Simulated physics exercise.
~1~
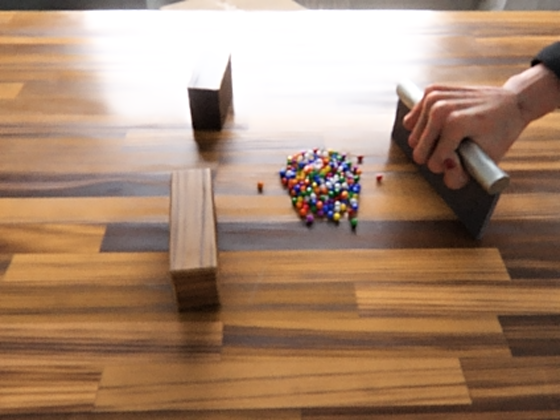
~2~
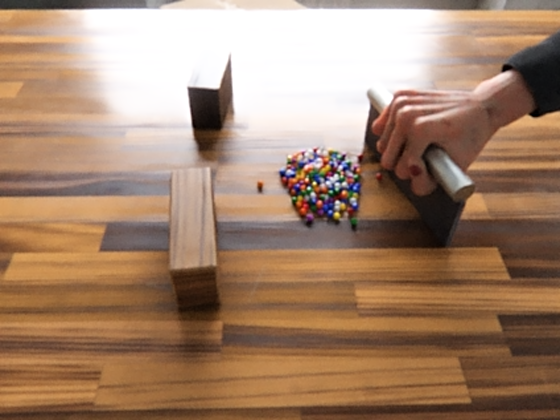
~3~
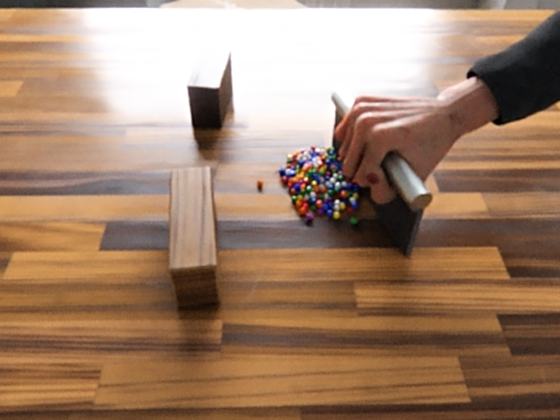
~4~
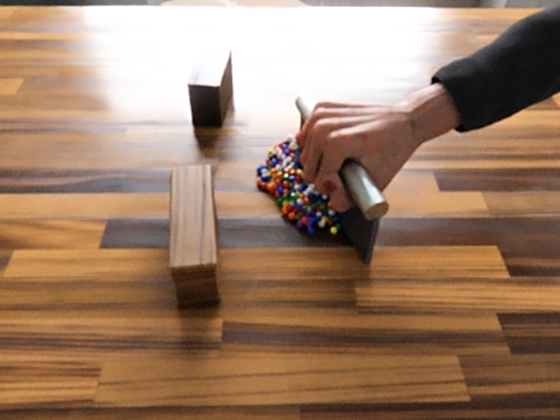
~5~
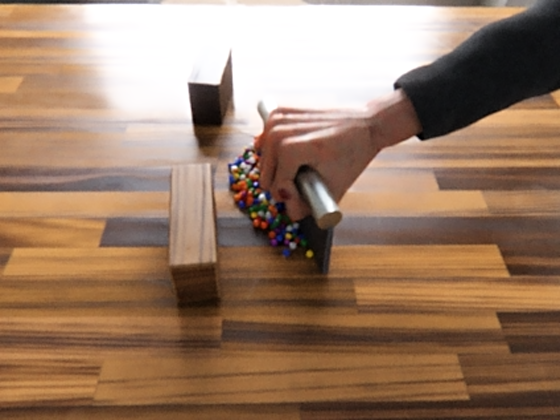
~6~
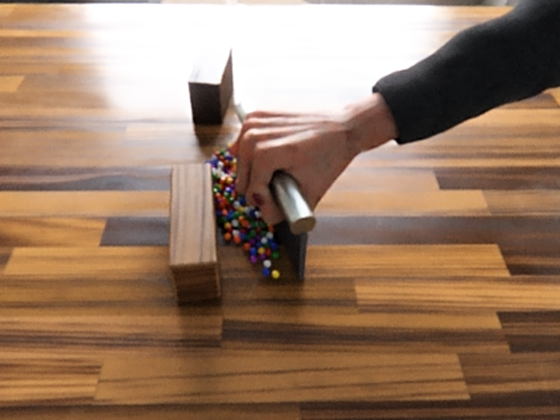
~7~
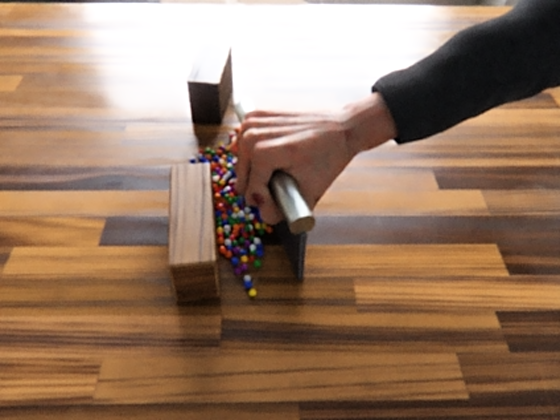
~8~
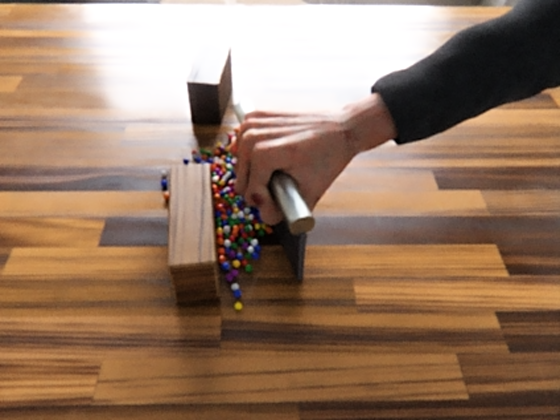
A hand slid a flat scraper leftward across a wooden surface, pushing a pile of colorful beads toward two wooden blocks, then stopped just short of them. A few beads slipped into the gap, while most stayed bunched up in front of the blocks.
